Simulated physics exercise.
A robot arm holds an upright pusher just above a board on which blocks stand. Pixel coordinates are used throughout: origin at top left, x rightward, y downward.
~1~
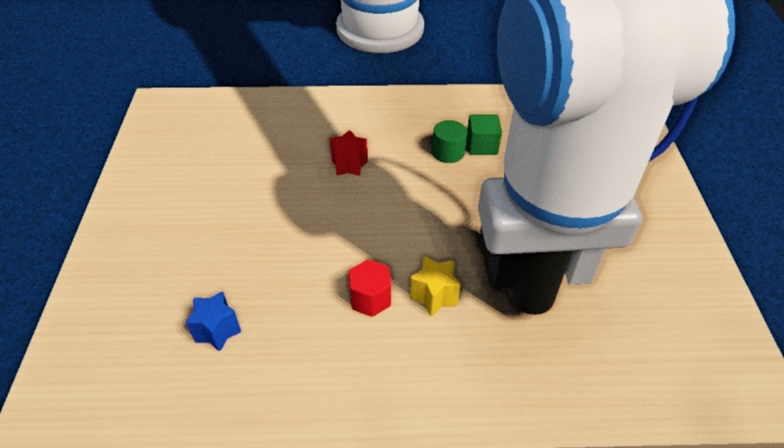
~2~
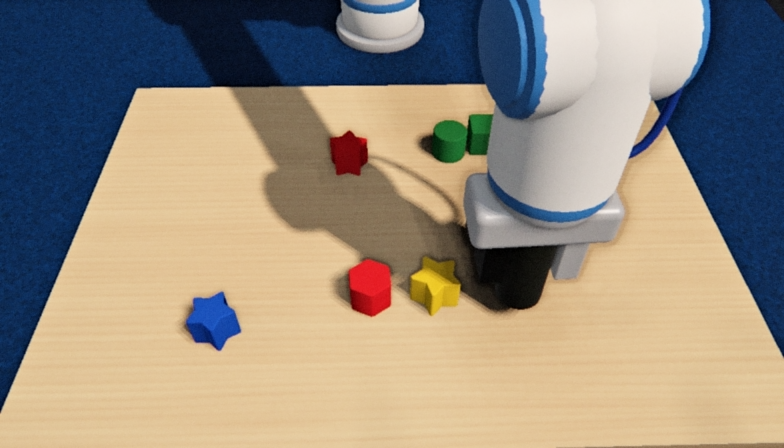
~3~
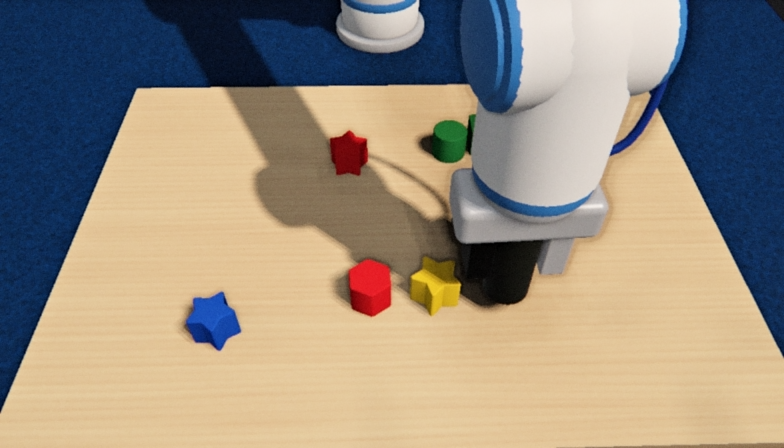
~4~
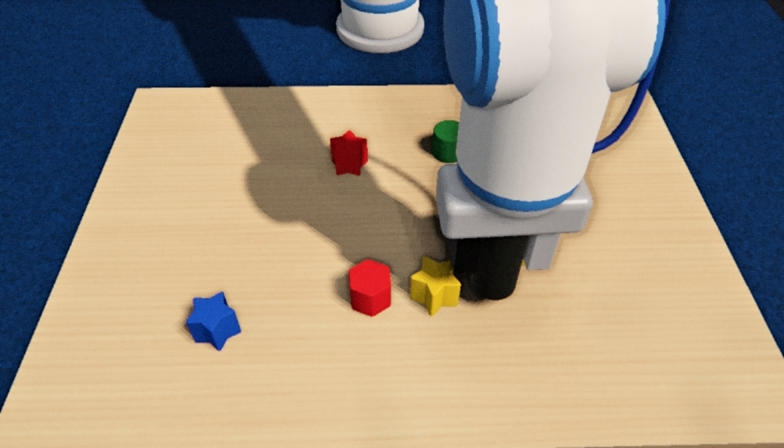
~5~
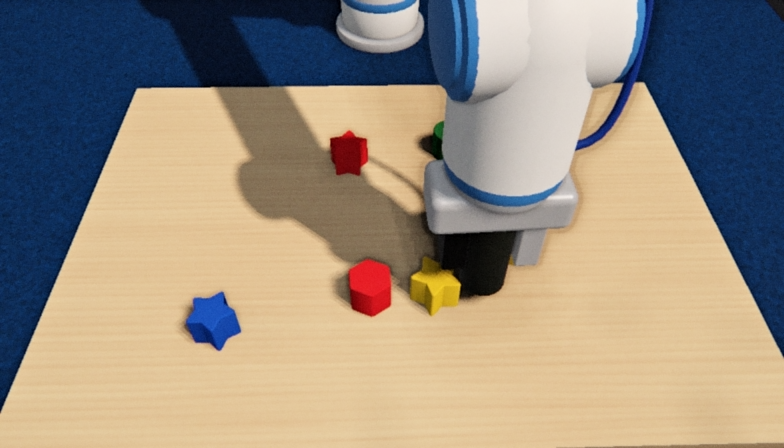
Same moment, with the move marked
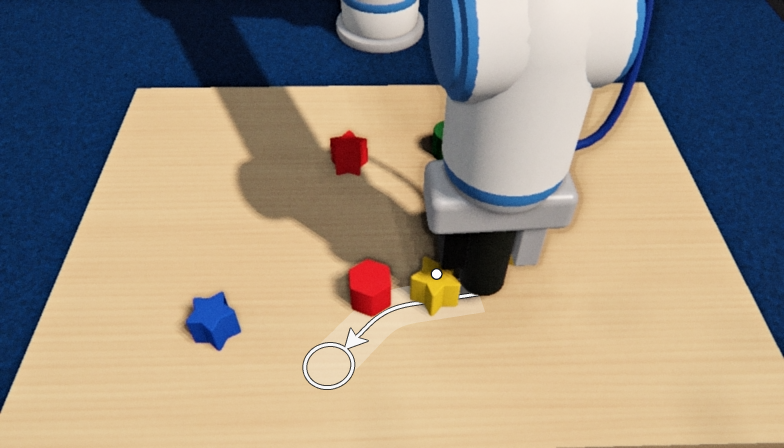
A large white and blue robot arm holding a black upright pusher looms over the right side of a pale wooden board on a blue surface, seen from above at an angle. A blue star stands at left, a red hexagonal block and yellow star near the centre, and a dark red star and green blocks behind. The arm glides steadily left toward the yellow star, progressively covering the green blocks, while the blocks and camera stay still.
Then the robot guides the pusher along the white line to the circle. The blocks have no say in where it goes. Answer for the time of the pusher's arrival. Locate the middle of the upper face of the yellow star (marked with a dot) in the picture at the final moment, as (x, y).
Located at (305, 310).
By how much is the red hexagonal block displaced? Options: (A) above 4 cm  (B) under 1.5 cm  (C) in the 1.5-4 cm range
Letter A.
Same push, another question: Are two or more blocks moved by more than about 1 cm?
Final answer: Yes.
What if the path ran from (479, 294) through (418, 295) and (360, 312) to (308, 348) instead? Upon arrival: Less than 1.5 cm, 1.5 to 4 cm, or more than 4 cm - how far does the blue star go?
Distance: Below 1.5 cm.
The drawn path runs from (479, 294) by way of (422, 302) and (370, 324) to (329, 365); the dot is on the yellow star.
The first path, step by step. One third of the way, pusher at (422, 287); red hexagonal block at (336, 276), turned 20° clockwise; yellow star at (381, 282).
Two thirds of the way, pusher at (368, 310); red hexagonal block at (301, 275), turned 85° clockwise; yellow star at (326, 300), turned 15° clockwise.
At the end, pusher at (327, 351); red hexagonal block at (298, 275), turned 95° clockwise; yellow star at (305, 310), turned 60° clockwise; yellow half-round block not moved.
